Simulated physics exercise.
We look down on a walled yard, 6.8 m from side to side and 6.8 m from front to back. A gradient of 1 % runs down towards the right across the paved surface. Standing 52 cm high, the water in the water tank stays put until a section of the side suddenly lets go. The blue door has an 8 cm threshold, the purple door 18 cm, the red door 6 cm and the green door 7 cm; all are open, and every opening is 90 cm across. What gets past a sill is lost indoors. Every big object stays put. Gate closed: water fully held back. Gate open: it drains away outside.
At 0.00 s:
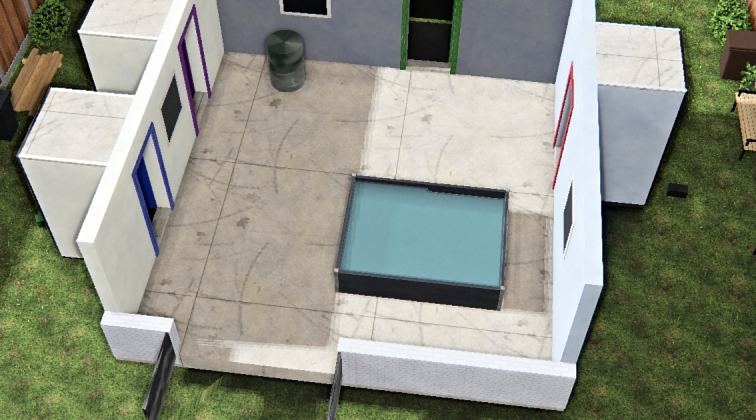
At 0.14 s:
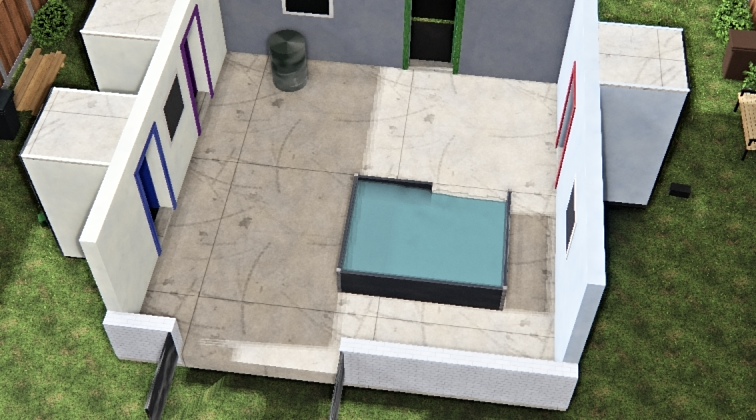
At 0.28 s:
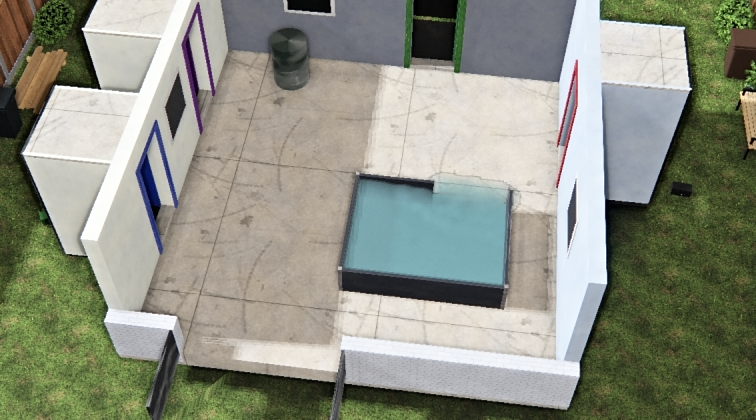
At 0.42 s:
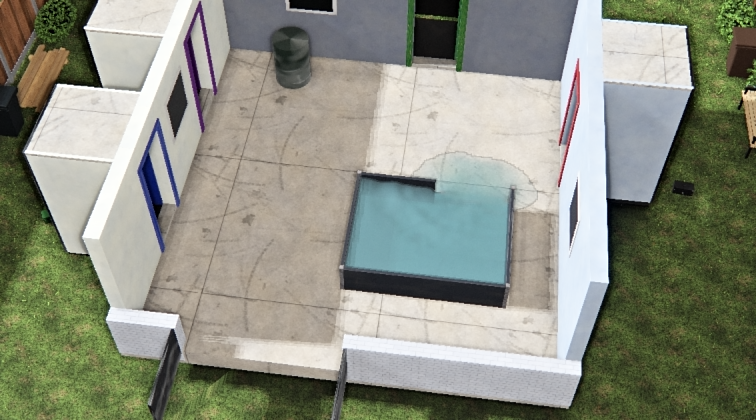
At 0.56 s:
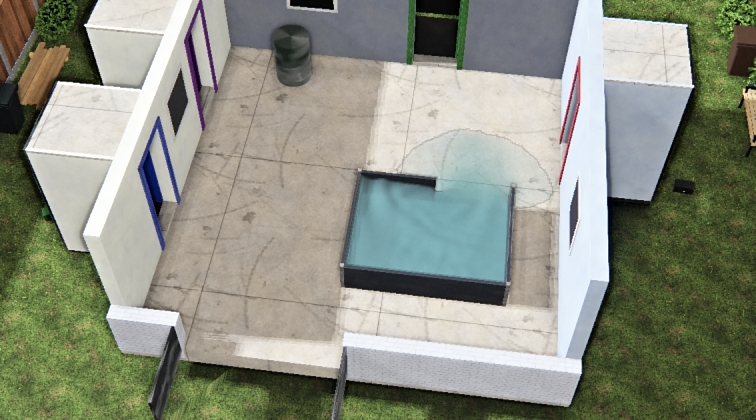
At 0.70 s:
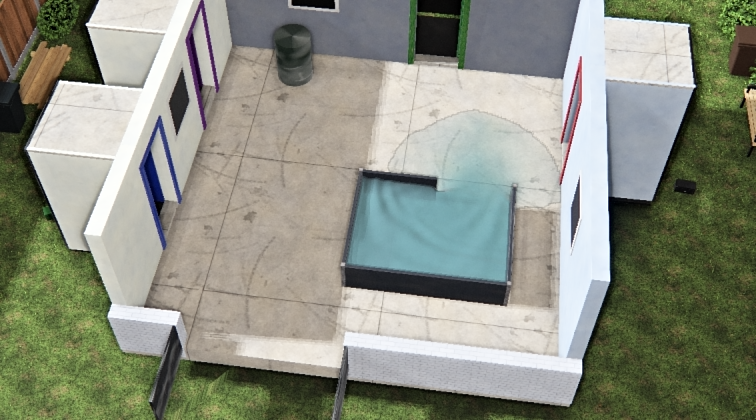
Water slips through a gap in the far side of a dark-rimmed rectangular tank and fans out across the pale paving behind it, its thin, rounded sheet widening steadily while the tank's surface ripples. The walled yard is seen from above, with grass around it and the view drifting very slightly. Blue and purple doorways stand left, a green one at the back near a dark barrel, and a red one right.
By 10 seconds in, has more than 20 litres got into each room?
At the end, at the blue door the amount let in will fall short of the limit; at the purple door the amount let in will fall short of the limit; at the red door the amount let in will top the limit; at the green door the amount let in will top the limit.
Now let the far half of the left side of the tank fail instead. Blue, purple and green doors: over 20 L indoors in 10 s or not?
Log - blue: Threshold topped, purple: Threshold not reached, green: Threshold not reached.
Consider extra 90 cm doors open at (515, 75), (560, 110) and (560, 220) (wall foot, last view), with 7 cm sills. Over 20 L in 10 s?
Door 1: Higher; door 2: Higher; door 3: Lower.
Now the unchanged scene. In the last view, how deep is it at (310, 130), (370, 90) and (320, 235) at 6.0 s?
About 4, 8 and 0 cm respectively.
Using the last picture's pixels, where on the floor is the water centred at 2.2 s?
I'd put it close to (454, 202).
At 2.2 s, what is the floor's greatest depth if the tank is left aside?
About 40 cm.
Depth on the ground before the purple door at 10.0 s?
Some 5.0 centimetres of depth.
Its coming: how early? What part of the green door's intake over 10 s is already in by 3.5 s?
Roughly 50 percent is in by then.
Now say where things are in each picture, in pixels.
The first frame shows the water tank at (425, 233) is whole and still, 52 cm deep.
In the second frame, the front is at a hidden place, 0.7 m from the gap on the water tank's far side; 0.3 m2 of floor is under water; 52 cm left at the back of the water tank.
In the third frame, the front is at a hidden place, 0.9 m from the gap on the water tank's far side; 1.0 m2 of floor is under water; 52 cm left at the back of the water tank.
In the fourth frame, the front is at (451, 156), 1.3 m from the gap on the water tank's far side; 1.9 m2 of floor is under water; 52 cm left at the back of the water tank.
In the fifth frame, water pours out on the water tank's far side and has run 1.8 m, to (463, 132); typically 5 cm deep outside, 52 cm at the water tank's back.
In the sixth frame, the front is at (469, 114), 2.3 m from the gap on the water tank's far side; 4.4 m2 of floor is under water; 49 cm left at the back of the water tank.
After 1.4 s water covers 25 % of the floor and is deepest (34 cm) near (494, 204); blue door not reached, purple door not reached, red door 7 cm at the sill, 0 L in, green door 5 cm at the sill, 0 L in.
After 2.2 s water covers 25 % of the floor and is deepest (40 cm) near (548, 84); blue door not reached, purple door not reached, red door 6 cm at the sill, 36 L in, green door 18 cm at the sill, 20 L in.
After 3.5 s water covers 30 % of the floor and is deepest (26 cm) near (556, 137); blue door not reached, purple door not reached, red door 9 cm at the sill, 85 L in, green door 17 cm at the sill, 83 L in.
After 6.0 s water covers 50 % of the floor and is deepest (17 cm) near (315, 72); blue door not reached, purple door 5 cm at the sill, 0 L in, red door 14 cm at the sill, 167 L in, green door 11 cm at the sill, 138 L in.
After 10.0 s water covers 90 % of the floor and is deepest (11 cm) near (556, 104); blue door 4 cm at the sill, 0 L in, purple door 5 cm at the sill, 0 L in, red door 9 cm at the sill, 239 L in, green door 8 cm at the sill, 159 L in.
